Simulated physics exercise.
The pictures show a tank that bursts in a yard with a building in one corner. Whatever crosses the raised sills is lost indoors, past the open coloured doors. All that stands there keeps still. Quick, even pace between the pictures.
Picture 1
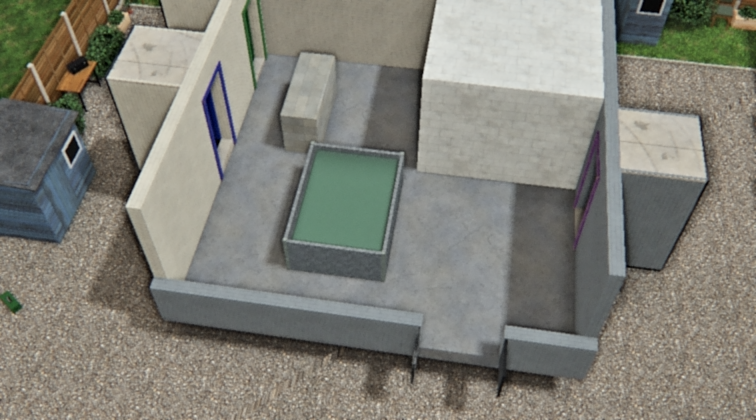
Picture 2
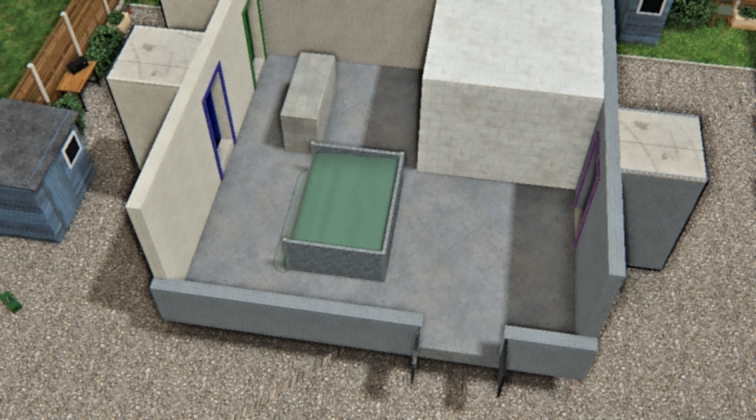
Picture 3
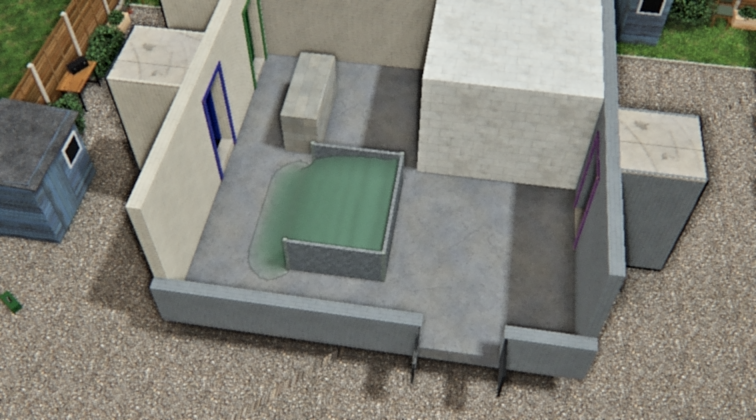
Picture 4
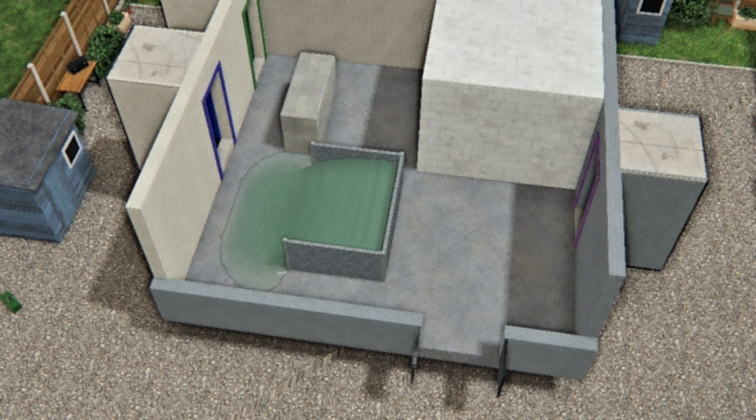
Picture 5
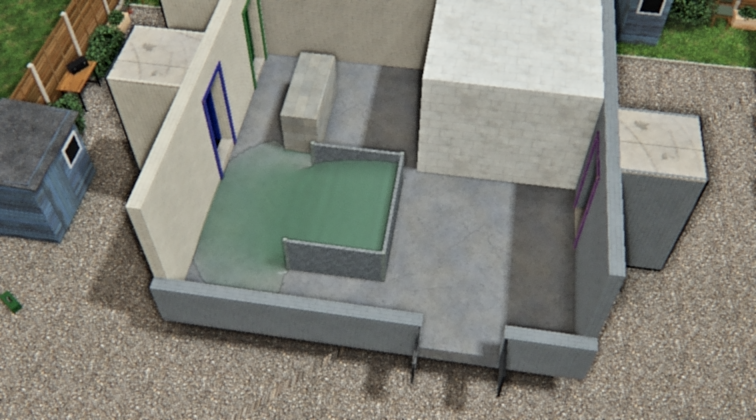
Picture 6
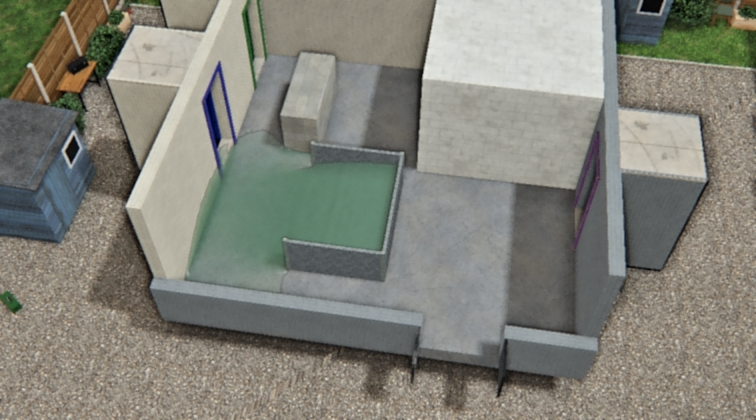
Green water pouring from the opened left side of a raised tank and spreading across a walled yard to the left wall.
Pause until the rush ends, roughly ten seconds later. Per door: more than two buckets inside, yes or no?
Per door - purple door: No, green door: Yes, blue door: Yes.
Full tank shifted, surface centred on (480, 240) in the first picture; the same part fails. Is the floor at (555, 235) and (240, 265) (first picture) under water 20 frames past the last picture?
I'd say spared for the first and watered for the second.
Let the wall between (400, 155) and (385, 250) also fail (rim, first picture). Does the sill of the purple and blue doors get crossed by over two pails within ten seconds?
One by one: Purple door ends up above; blue door ends up below.
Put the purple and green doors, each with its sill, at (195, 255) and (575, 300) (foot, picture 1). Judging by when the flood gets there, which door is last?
It is the green-painted one.
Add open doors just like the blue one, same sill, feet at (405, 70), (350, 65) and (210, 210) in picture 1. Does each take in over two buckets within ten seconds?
They turn out short, short and over.
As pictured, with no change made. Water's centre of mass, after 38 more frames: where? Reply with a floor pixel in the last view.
Somewhere near (348, 195).
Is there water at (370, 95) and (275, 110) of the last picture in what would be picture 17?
One after the other: Free of water, under water.
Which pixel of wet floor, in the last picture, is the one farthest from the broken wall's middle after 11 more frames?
I would point to (267, 56).
A moment on, water covers 25 % of the floor; the purple door not reached, the green door not reached, the blue door over two buckets in.
Next, water covers 35 % of the floor; the purple door not reached, the green door wet at the sill, nothing in, the blue door far over two buckets in.
Then, water covers 60 % of the floor; the purple door not reached, the green door under two buckets in, the blue door far over two buckets in.
Later, water covers 90 % of the floor; the purple door wet at the sill, nothing in, the green door far over two buckets in, the blue door far over two buckets in.
In the end, water covers 100 % of the floor; the purple door under two buckets in, the green door far over two buckets in, the blue door far over two buckets in.
